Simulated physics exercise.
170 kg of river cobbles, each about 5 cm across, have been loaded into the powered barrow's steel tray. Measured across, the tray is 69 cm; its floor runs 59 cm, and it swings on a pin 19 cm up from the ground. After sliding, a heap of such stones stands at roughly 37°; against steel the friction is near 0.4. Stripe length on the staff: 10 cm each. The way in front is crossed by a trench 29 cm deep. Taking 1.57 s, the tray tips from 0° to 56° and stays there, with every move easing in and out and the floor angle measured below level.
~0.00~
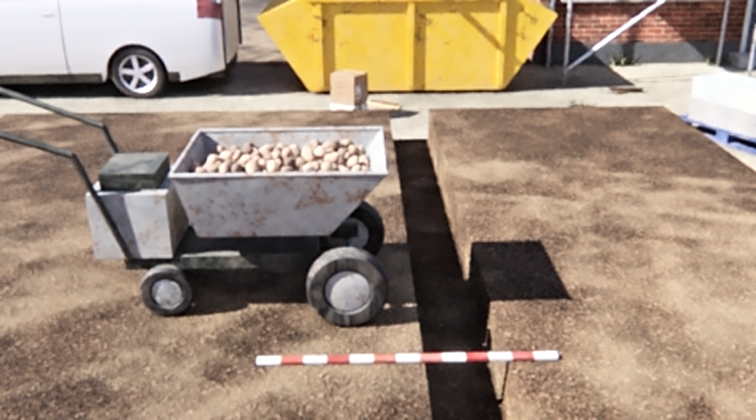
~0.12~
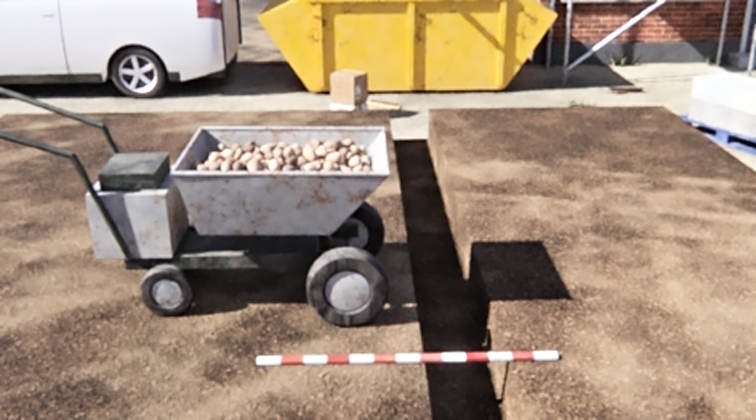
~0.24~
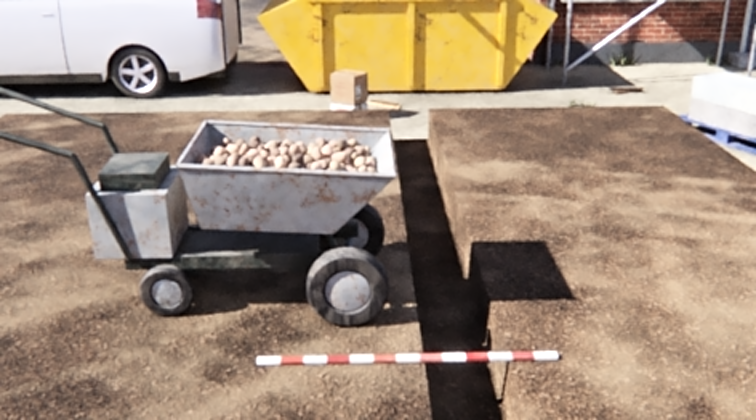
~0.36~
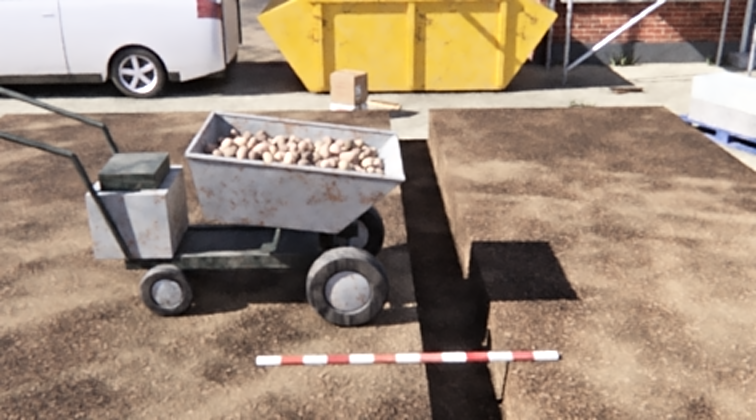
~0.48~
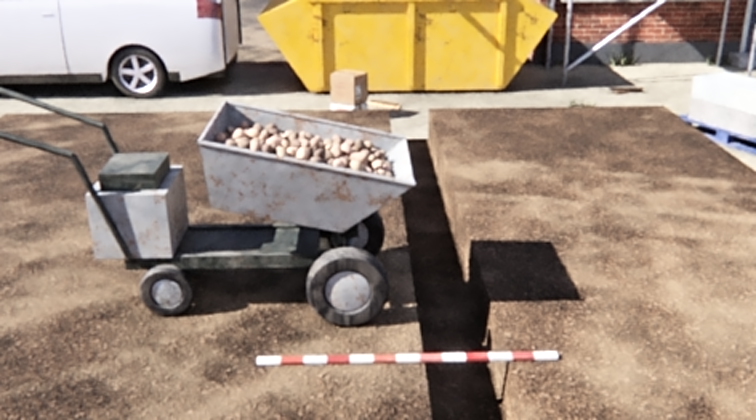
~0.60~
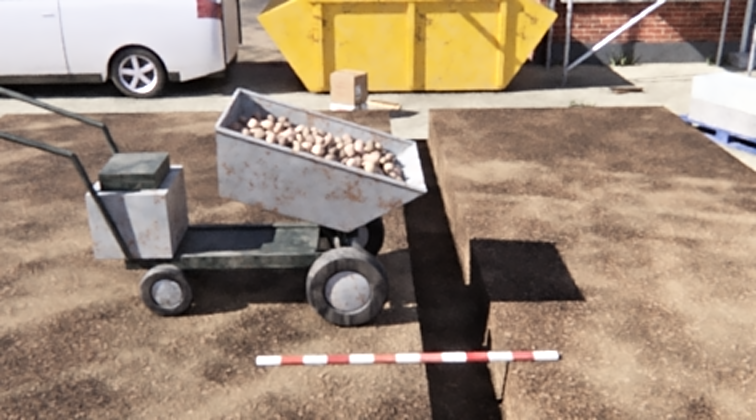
On bare brown ground beside a narrow trench, a powered barrow's steel tray of rounded stones slowly tilting down towards the right.
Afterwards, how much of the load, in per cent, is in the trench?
About 31 per cent.
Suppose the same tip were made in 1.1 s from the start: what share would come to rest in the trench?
In that case some 25 per cent.
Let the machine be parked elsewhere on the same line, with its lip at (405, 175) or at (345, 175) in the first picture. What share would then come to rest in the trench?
First spot about 20, second spot about 55 per cent.
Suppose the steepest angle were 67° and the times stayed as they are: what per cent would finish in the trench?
I'd guess some 40 in a hundred.
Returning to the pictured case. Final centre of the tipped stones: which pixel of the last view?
I'd put it close to (498, 287).
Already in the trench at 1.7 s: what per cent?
Roughly 5% by that time.
After 1.2 s the floor is at 47°; 100 % in the tray; the foremost stones are at (455, 209).
After 1.7 s the floor is at 56°; 83 % in the tray, 6 % in the trench, 10 % past the trench; the foremost stones are at (538, 293).
After 2.0 s the floor is at 56°; 60 % in the tray, 9 % in the trench, 31 % past the trench; the foremost stones are at (603, 297).
After 4.0 s the floor is at 56°; 34 % in the tray, 31 % in the trench, 35 % past the trench; the foremost stones are at (662, 288).
